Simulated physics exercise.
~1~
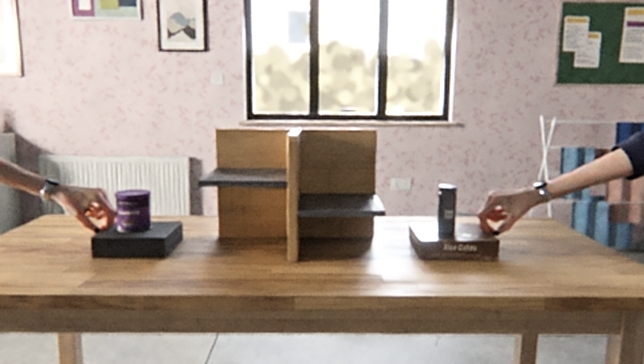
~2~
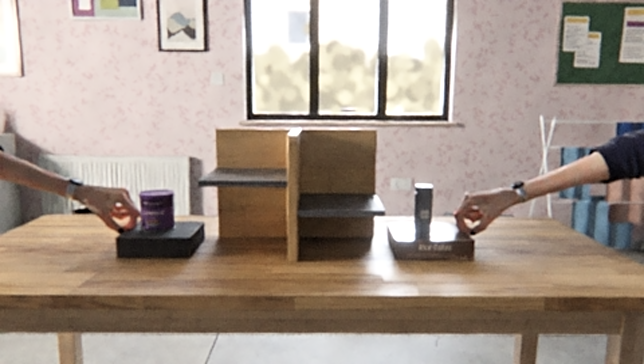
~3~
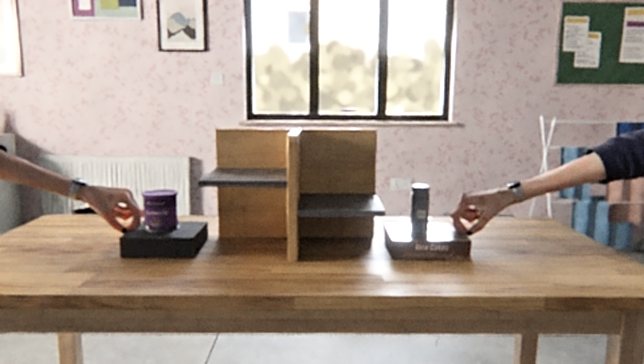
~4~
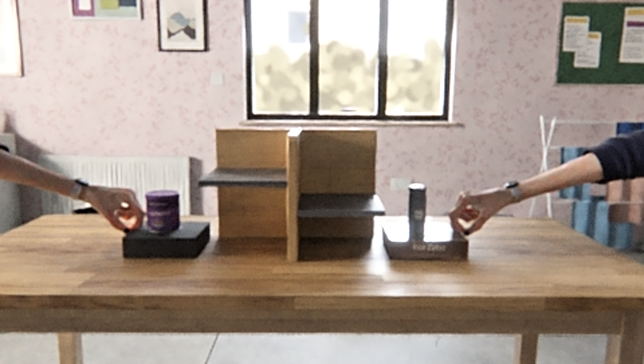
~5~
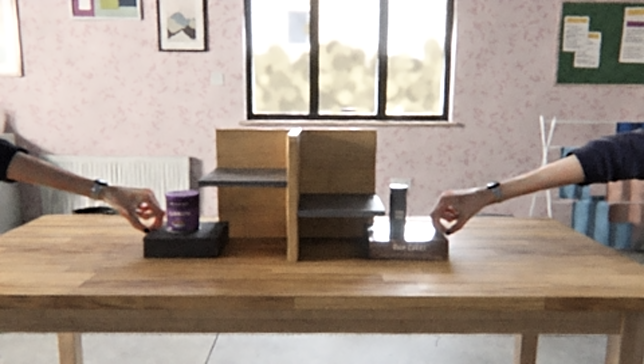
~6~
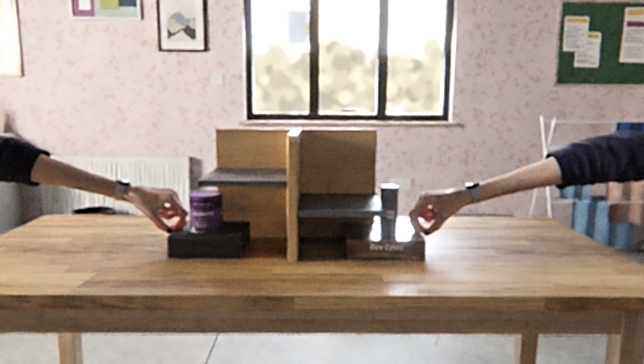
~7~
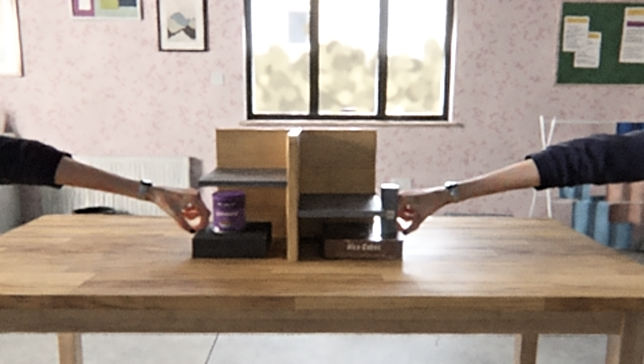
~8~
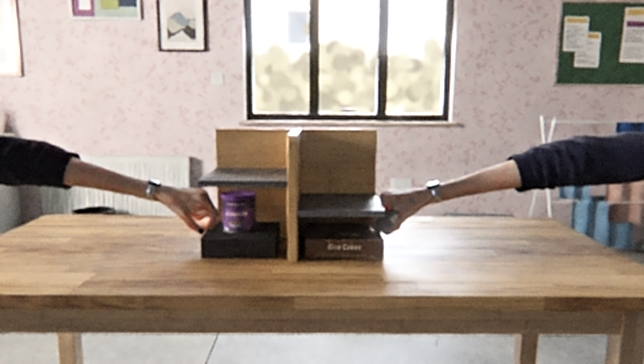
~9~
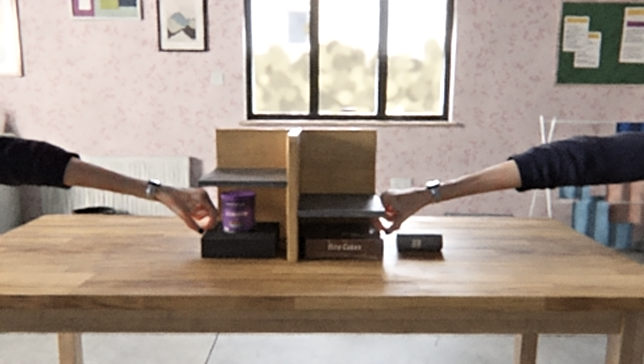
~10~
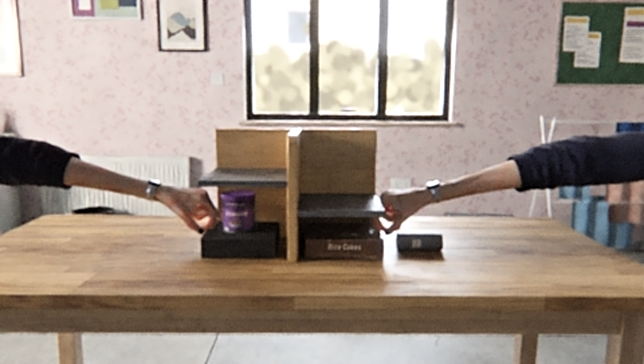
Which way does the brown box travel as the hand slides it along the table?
The brown box moves to the left, going in under the lower shelf.
